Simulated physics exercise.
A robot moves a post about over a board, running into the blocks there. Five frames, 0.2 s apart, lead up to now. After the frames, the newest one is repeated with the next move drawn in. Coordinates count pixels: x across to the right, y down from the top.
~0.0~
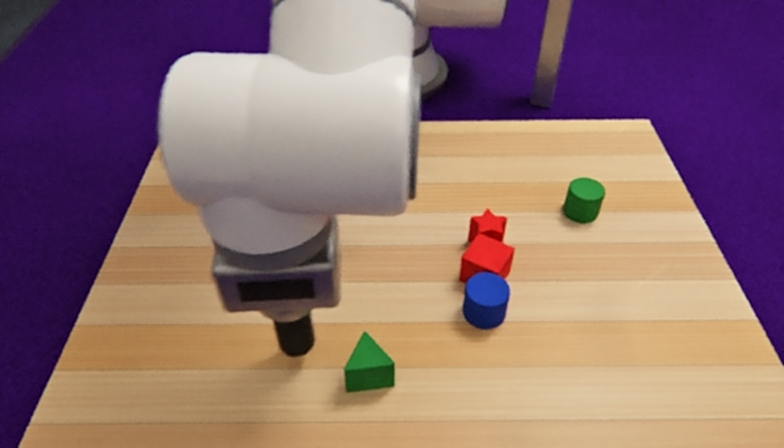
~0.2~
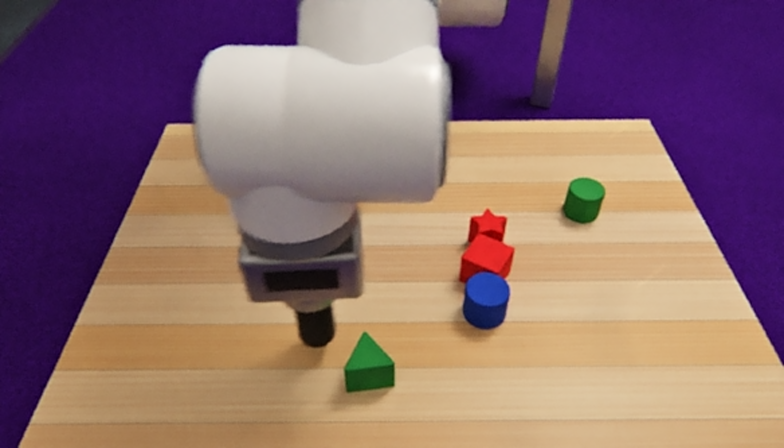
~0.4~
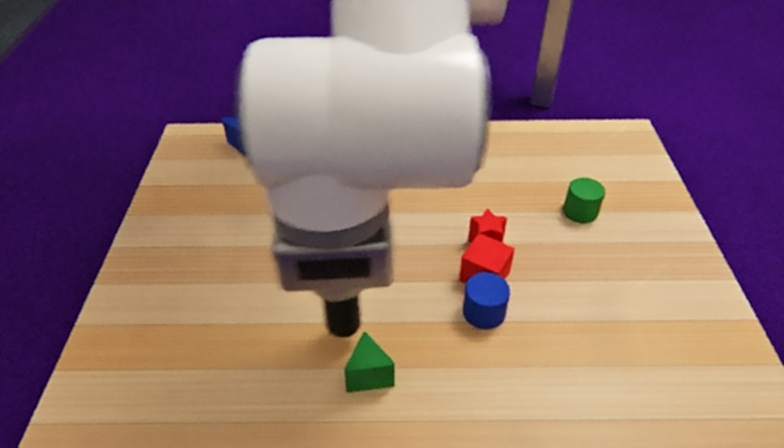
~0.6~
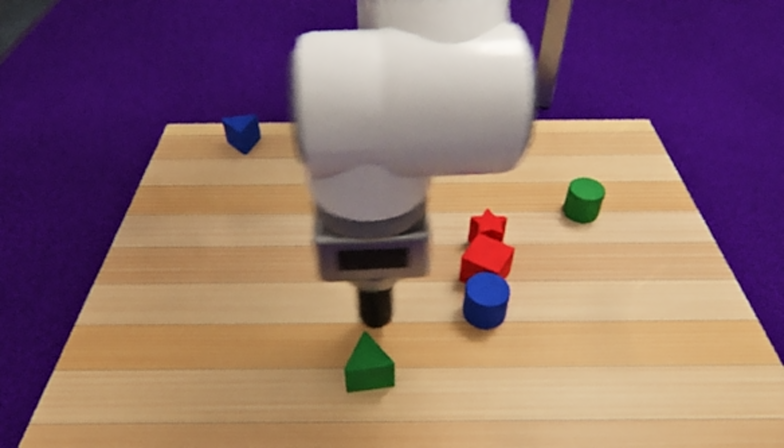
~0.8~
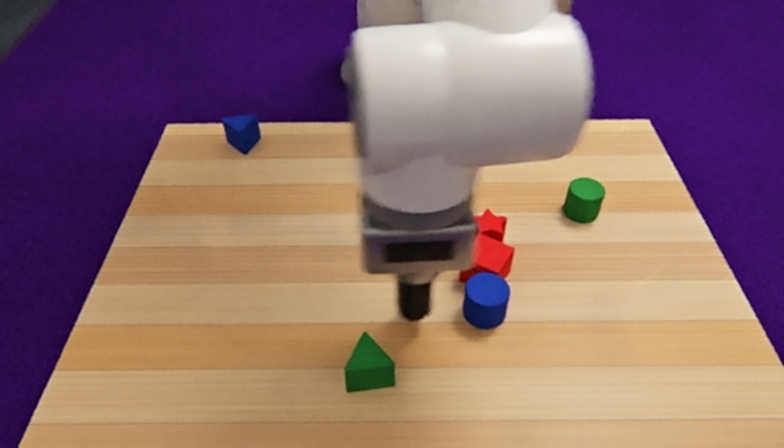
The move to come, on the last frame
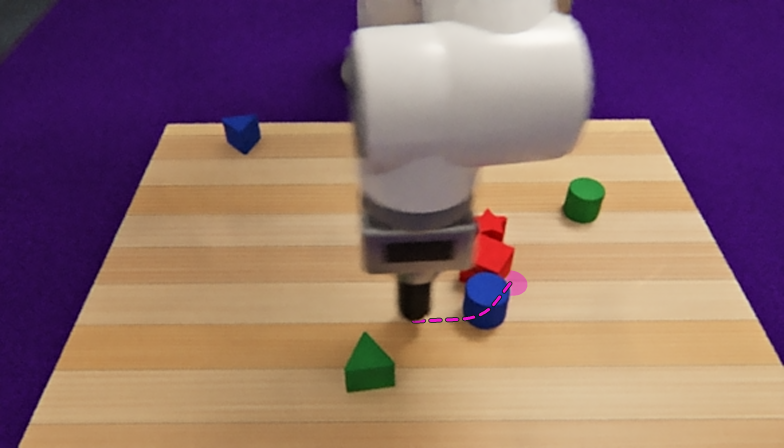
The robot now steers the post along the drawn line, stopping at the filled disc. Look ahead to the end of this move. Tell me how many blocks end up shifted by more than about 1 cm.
I reckon the push displaces three or more of the blocks by more than 1 cm.
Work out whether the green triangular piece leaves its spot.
Not moved.
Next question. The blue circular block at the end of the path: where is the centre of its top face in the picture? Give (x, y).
Its top centre lands on (554, 271).
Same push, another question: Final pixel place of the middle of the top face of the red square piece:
So, by the moment the path ends, you'll find the top centre of the red square piece at (498, 234).
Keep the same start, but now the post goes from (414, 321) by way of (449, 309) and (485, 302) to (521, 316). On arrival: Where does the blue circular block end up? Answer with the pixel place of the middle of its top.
The point I'd pick in the picture is (568, 303).
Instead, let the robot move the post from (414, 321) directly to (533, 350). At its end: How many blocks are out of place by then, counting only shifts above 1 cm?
Total moved: One.
The line goes from (414, 321) over (455, 320) and (491, 308) to (511, 283).
On the path given first. One third of the way, post at (457, 307); blue circular block at (496, 288).
Two thirds of the way, post at (493, 295); blue circular block at (534, 280); red square piece at (493, 250), turned 20° anticlockwise.
At the end, post at (513, 270); green triangular piece unmoved; blue circular block at (554, 271); red square piece at (498, 234), turned 55° anticlockwise; red star at (483, 211), turned 20° anticlockwise.
